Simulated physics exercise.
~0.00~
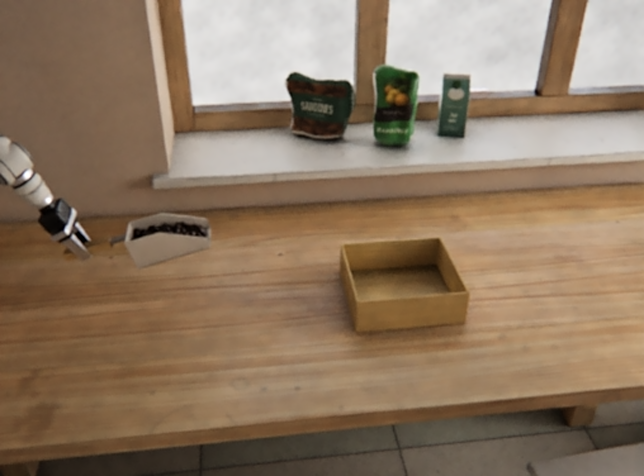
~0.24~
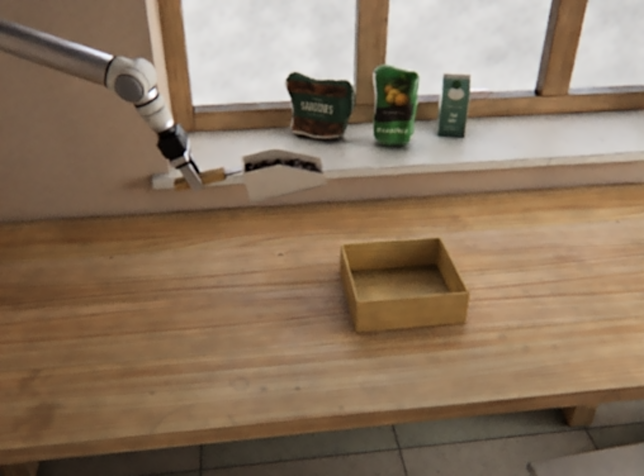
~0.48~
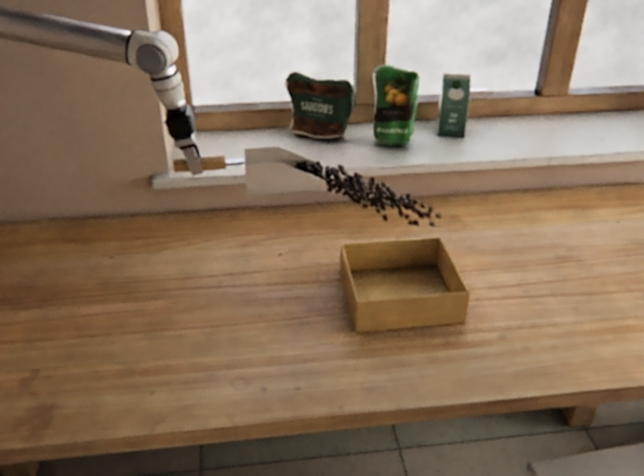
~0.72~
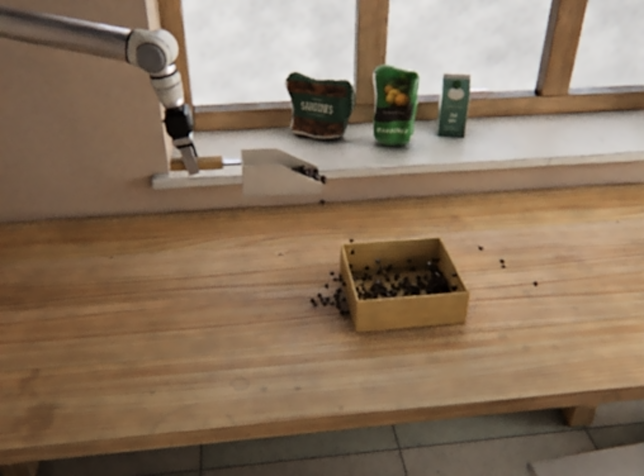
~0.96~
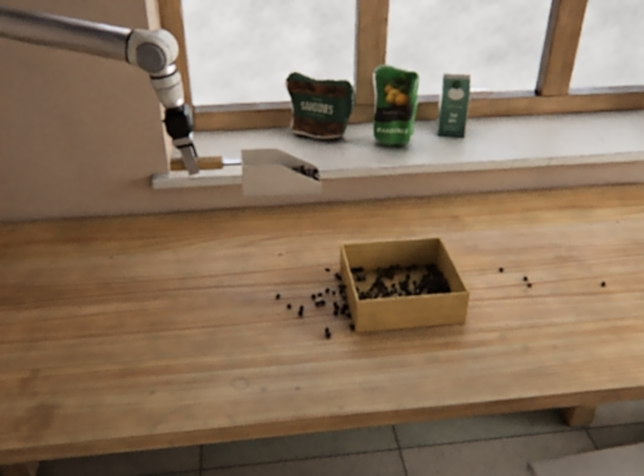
The clip shows a robot arm lifting a scoop of dark beans above a wooden table and tipping them toward a square box. Many land inside, while others scatter on the table around it and some remain in the scoop, which ends held still.
